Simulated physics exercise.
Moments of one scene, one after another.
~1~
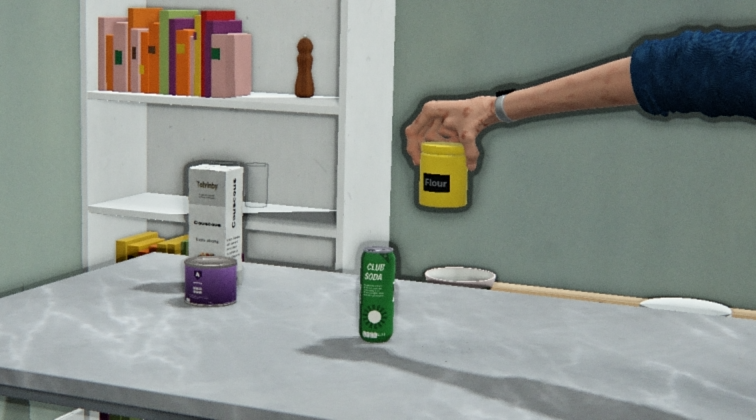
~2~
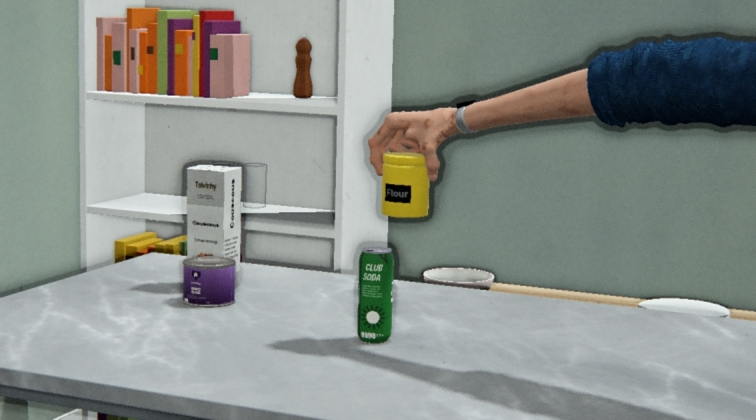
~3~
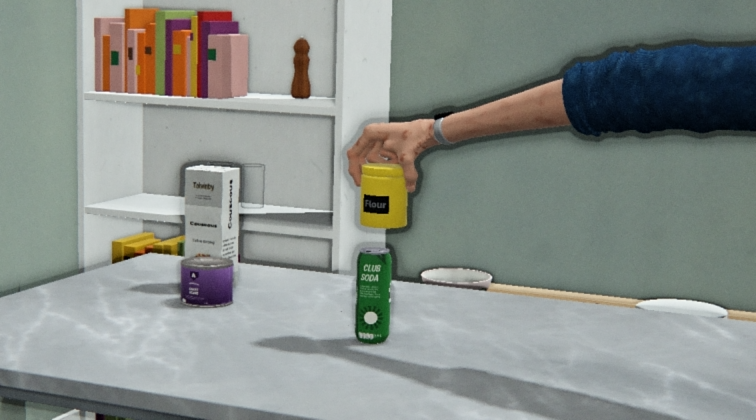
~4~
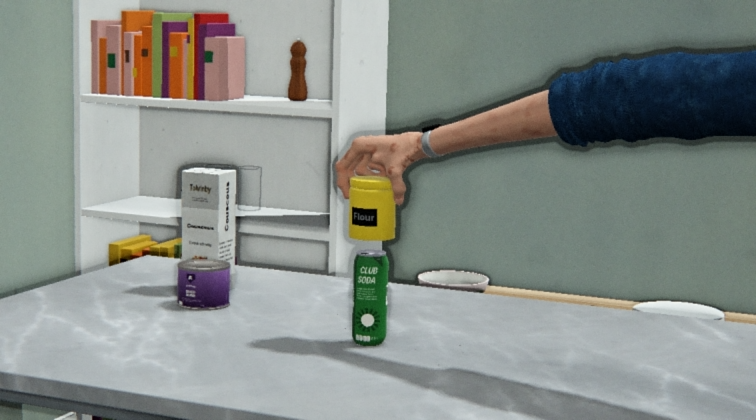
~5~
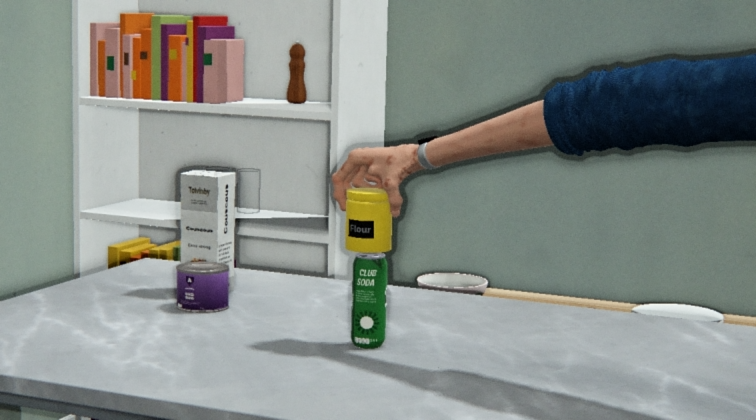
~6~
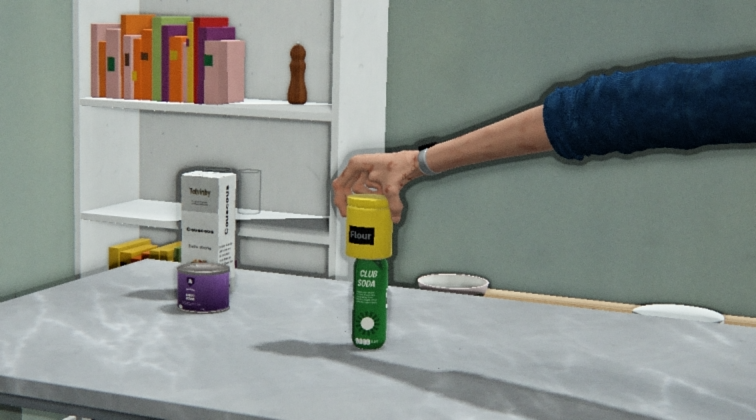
At the start, a hand holds a yellow flour jar in the air, above and to the right of a green club soda can on a counter. The arm moves the jar left over the can, then lowers it until it rests on top, the hand still gripping it.
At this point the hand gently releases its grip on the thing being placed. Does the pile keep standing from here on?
Yes, it keeps standing.
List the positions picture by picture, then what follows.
In the first picture, on its way; yellow jar (444, 174); green can (377, 295).
In the second picture, on its way; yellow jar (405, 185); white carton (214, 228).
In the third picture, on its way; yellow jar (384, 196); purple tub (207, 282).
In the fourth picture, on its way; yellow jar (372, 208); green can (370, 298).
In the fifth picture, on its way; yellow jar (369, 219); white carton (208, 233).
In the sixth picture, set down, still held; yellow jar (369, 226); purple tub (203, 288).
Then, 0.50 s after the last picture, nothing has stirred.
Then, 1.30 s after the last picture, yellow jar resting near (369, 227).
At rest, all 4 in place. Seen from the same camera at the end, yellow jar near (369, 227). The pile holds.
